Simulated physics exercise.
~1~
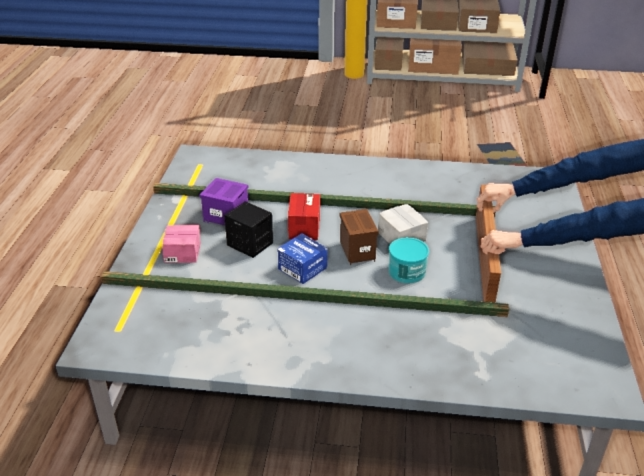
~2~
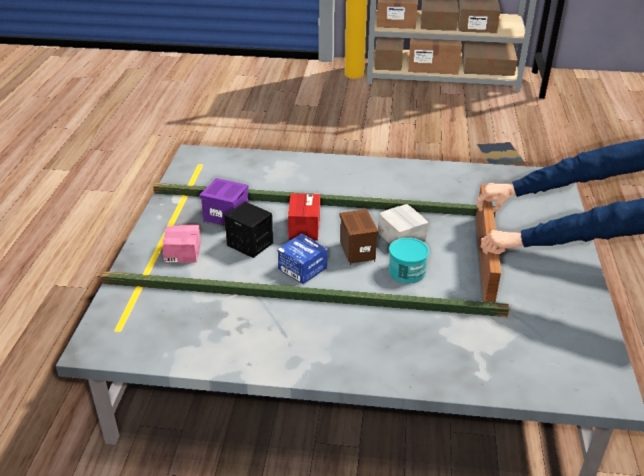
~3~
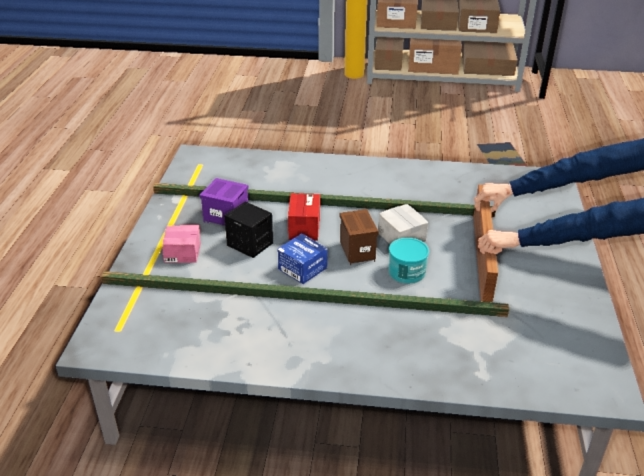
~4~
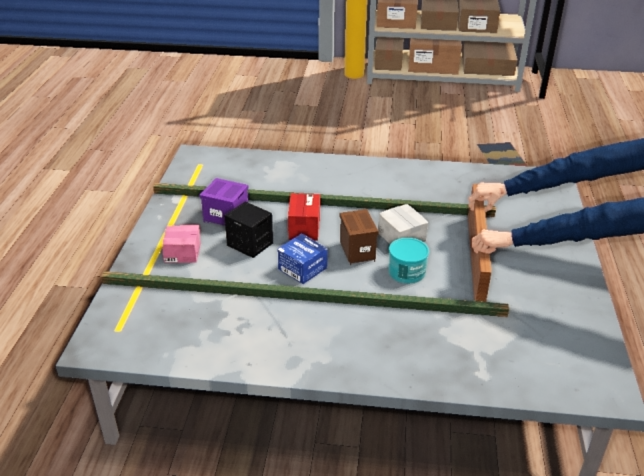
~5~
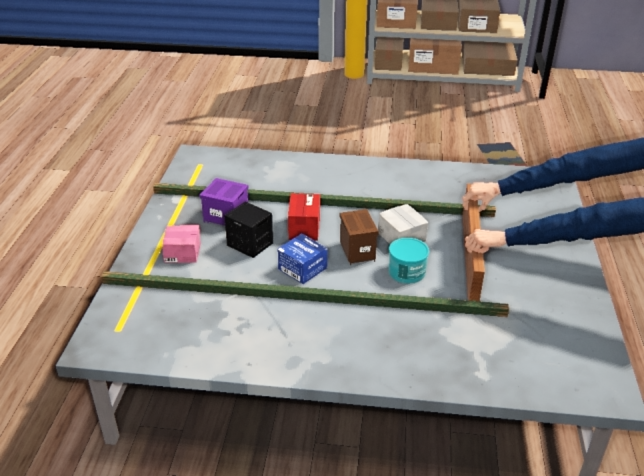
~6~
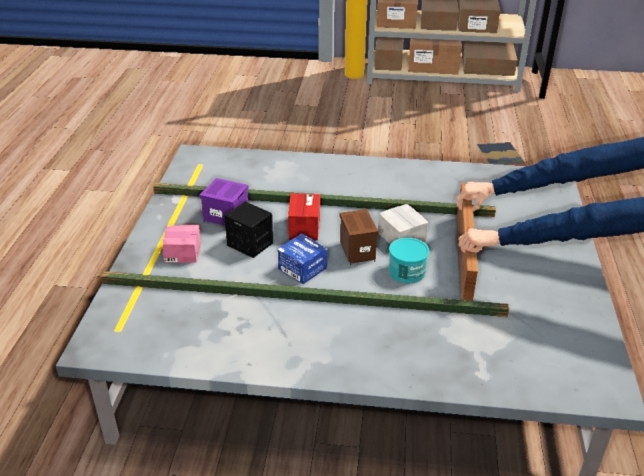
Two hands slid an upright wooden plank a short way left between two dark green strips on a grey table, while the colourful boxes and a turquoise tub in front of it stayed still.
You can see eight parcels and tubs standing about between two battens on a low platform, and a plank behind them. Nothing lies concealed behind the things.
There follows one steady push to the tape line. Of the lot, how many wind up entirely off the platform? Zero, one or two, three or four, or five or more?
Entirely off: Five or more.
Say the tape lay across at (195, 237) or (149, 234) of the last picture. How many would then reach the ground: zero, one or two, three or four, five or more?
First tape: One or two; second tape: 5 or more.
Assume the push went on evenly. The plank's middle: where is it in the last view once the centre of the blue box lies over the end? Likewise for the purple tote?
First it's close to (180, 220), next close to (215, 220).
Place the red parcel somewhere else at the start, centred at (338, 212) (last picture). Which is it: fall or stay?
In that case it ends up off.
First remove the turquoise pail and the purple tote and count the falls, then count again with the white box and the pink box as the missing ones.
3 in the first case and 3 in the second.
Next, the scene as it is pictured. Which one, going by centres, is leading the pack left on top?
Brown tote.
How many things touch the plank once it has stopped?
Number in contact with it: 2.
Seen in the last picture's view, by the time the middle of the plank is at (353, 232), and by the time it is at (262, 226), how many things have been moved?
That makes 5 at the first spot and 8 at the second.
Soon after, none off yet; pink box at rest near (182, 244); purple tote at rest near (225, 203); black crate at rest near (249, 230).
In the end, the number that fall off is five or more; gone, blue box, red parcel, black crate, purple tote and pink box.
